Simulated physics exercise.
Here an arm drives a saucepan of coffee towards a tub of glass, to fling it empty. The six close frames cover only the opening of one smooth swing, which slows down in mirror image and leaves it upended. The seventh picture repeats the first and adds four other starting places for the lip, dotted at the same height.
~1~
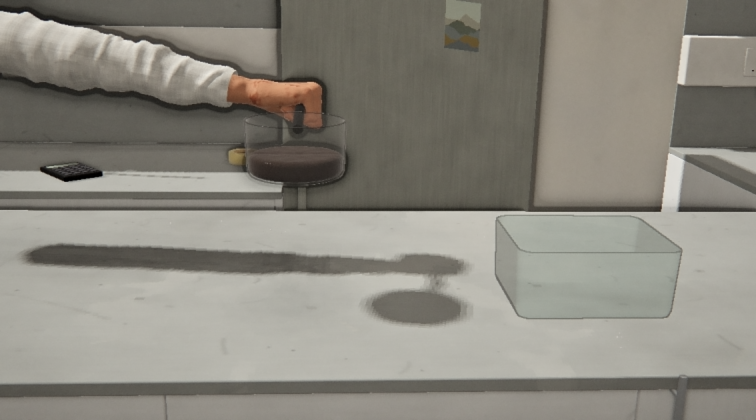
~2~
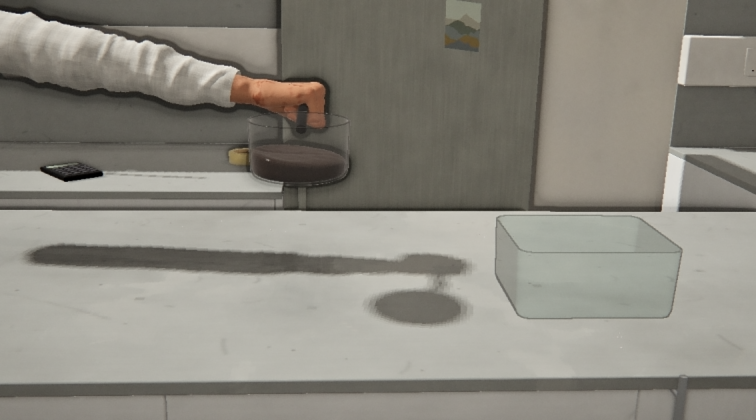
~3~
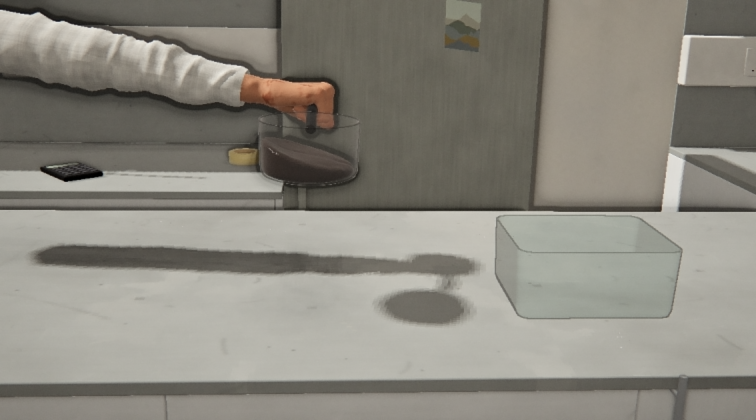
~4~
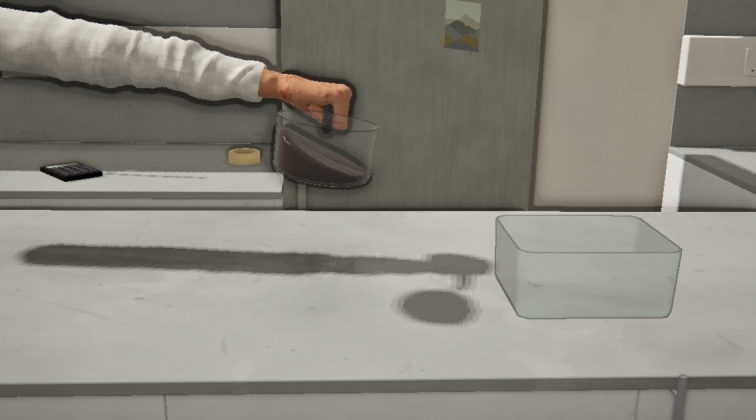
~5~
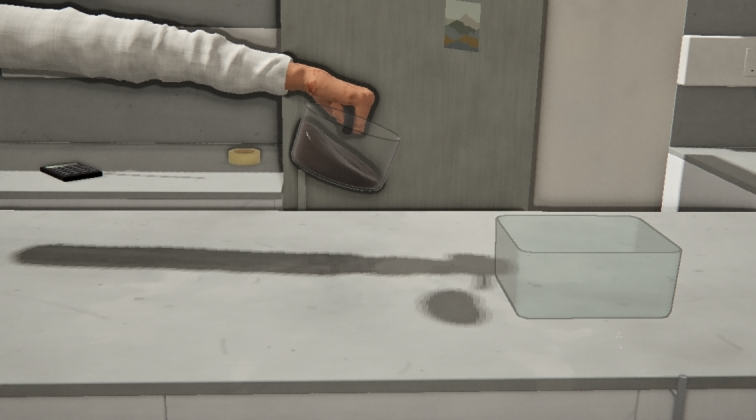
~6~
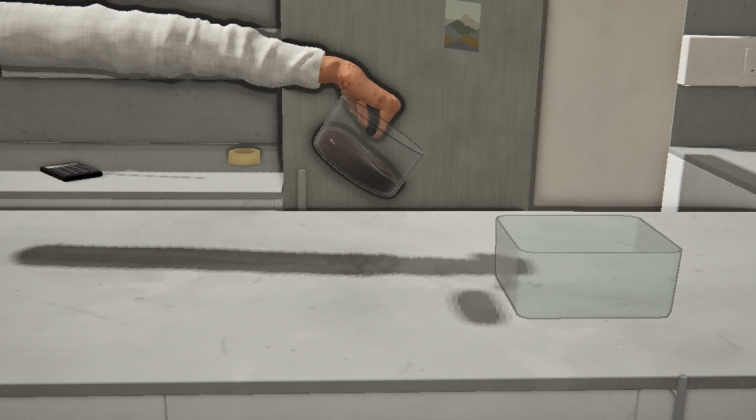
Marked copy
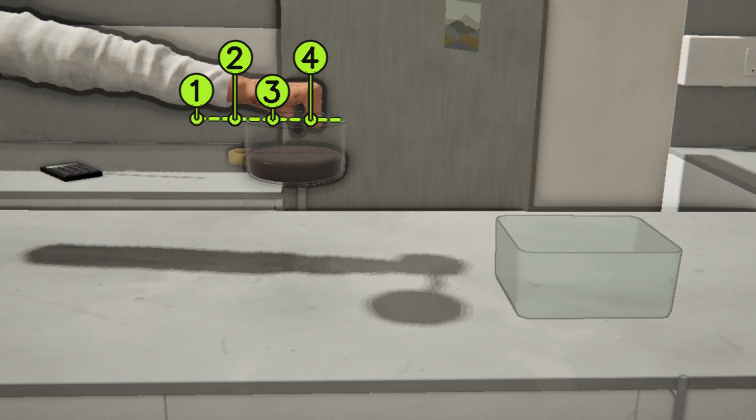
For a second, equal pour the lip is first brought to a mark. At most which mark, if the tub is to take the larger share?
Spot 4 just does it.
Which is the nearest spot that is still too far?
That is spot 3.
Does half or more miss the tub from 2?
Yes, that goes wrong.
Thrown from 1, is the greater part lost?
Yes.
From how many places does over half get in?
One.
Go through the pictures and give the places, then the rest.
In the first picture, upright, lip at (344, 120); tub from (514, 317) to (670, 316); nothing has left yet.
In the second picture, upright, lip at (348, 120); nothing has left yet.
In the third picture, upright, lip at (358, 120); nothing has left yet.
In the fourth picture, tipped about 7°, lip at (377, 126); nothing has left yet.
In the fifth picture, tipped about 19°, lip at (400, 137); nothing has left yet.
In the sixth picture, tipped about 34°, lip at (423, 151); nothing has left yet.
In lime, 1 at (196, 118); 2 at (235, 119); 3 at (272, 119); 4 at (310, 119).
With 1, about 0 % lands in the tub, 98 % falls short.
With 2, about 1 % lands in the tub, 95 % falls short and 4 % goes beside or beyond.
With 3, about 26 % lands in the tub, 66 % falls short and 8 % goes beside or beyond.
With 4, about 69 % lands in the tub, 17 % falls short and 14 % goes beside or beyond.
